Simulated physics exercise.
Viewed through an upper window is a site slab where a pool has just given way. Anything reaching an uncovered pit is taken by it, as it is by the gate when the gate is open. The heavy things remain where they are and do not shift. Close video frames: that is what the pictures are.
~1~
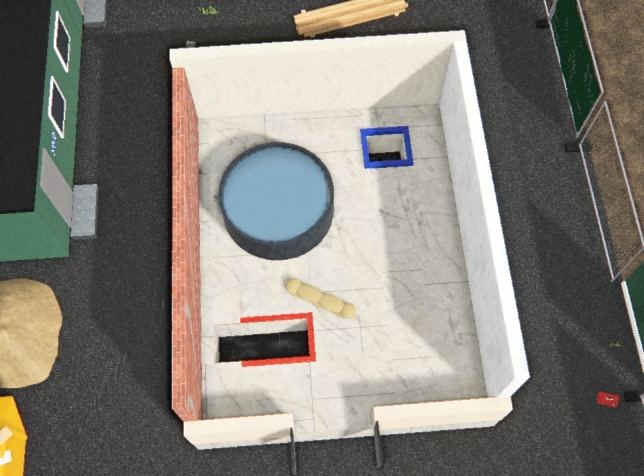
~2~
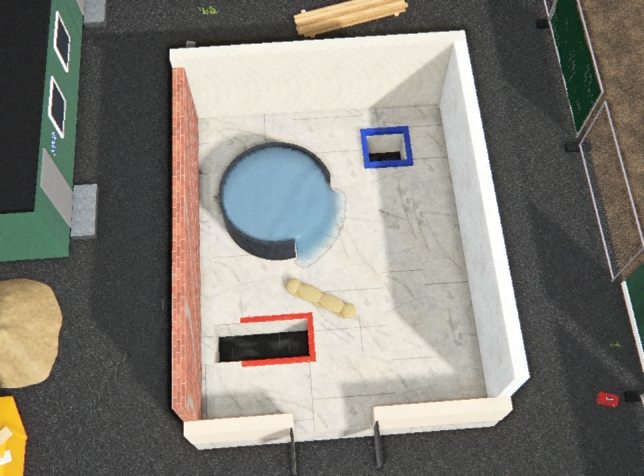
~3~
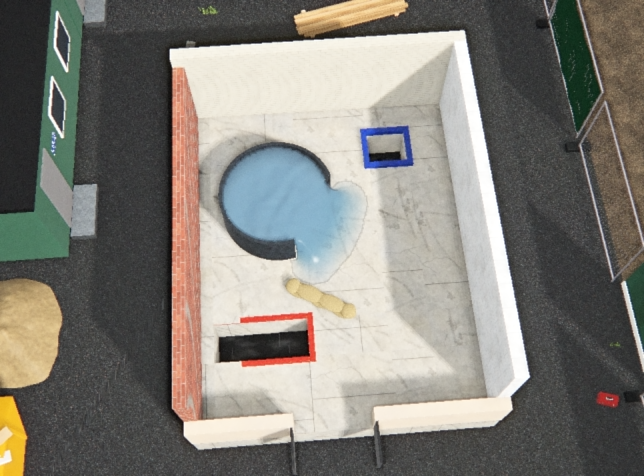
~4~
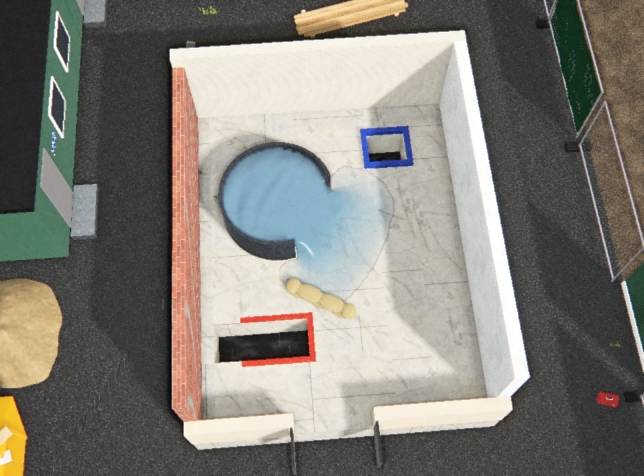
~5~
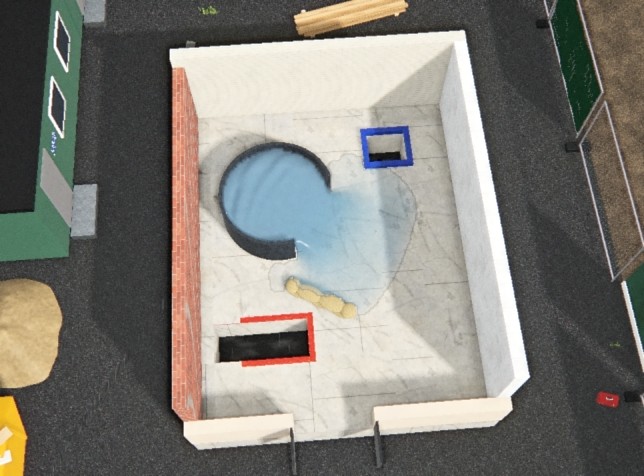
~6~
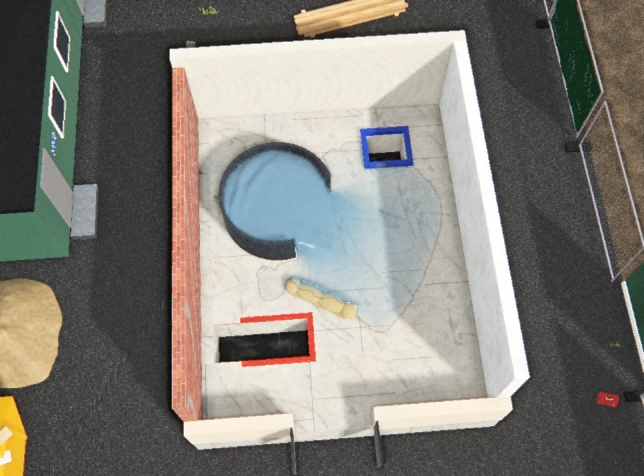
A round pool of blue water breaking open on its right side, water spreading across the pale walled slab and around a log.
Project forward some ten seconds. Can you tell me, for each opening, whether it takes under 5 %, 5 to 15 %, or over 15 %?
Result: As it plays out the gate sits in the middle - five to fifteen per cent; as it plays out the red pit goes past fifteen per cent; as it plays out the blue pit never reaches five per cent.
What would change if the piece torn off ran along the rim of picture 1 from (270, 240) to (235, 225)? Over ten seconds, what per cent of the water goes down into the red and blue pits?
Red: 60 percent; blue: 0 percent.
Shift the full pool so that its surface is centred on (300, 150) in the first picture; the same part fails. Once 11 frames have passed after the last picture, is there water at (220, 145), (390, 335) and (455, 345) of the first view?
Taking them as they were asked, they come out bone dry, soaked, soaked.
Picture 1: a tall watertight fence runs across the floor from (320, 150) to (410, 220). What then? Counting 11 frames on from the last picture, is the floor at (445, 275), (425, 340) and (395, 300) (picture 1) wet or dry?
Taking the three spots in the order asked, they are waterlogged, waterlogged and waterlogged.
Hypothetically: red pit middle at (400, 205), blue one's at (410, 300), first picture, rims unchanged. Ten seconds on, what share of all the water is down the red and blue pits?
I reckon red ends up with 45 percent and blue with 15 percent.
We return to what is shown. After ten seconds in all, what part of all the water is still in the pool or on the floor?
Around 72 parts in a hundred.
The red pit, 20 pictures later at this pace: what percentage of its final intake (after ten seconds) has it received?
I'd say some 0 per cent.
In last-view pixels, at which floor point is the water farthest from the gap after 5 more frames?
About (472, 397).
A moment on, water covers 40 % of the floor; the gate 0 %, the red pit 0 %, the blue pit 0 %.
Next, water covers 45 % of the floor; the gate 0 %, the red pit 0 %, the blue pit 0 %.
Then, water covers 60 % of the floor; the gate 0 %, the red pit 0 %, the blue pit 0 %.
Later, water covers 90 % of the floor; the gate 3 %, the red pit 9 %, the blue pit 0 %.
In the end, water covers 95 % of the floor; the gate 7 %, the red pit 21 %, the blue pit 0 %.
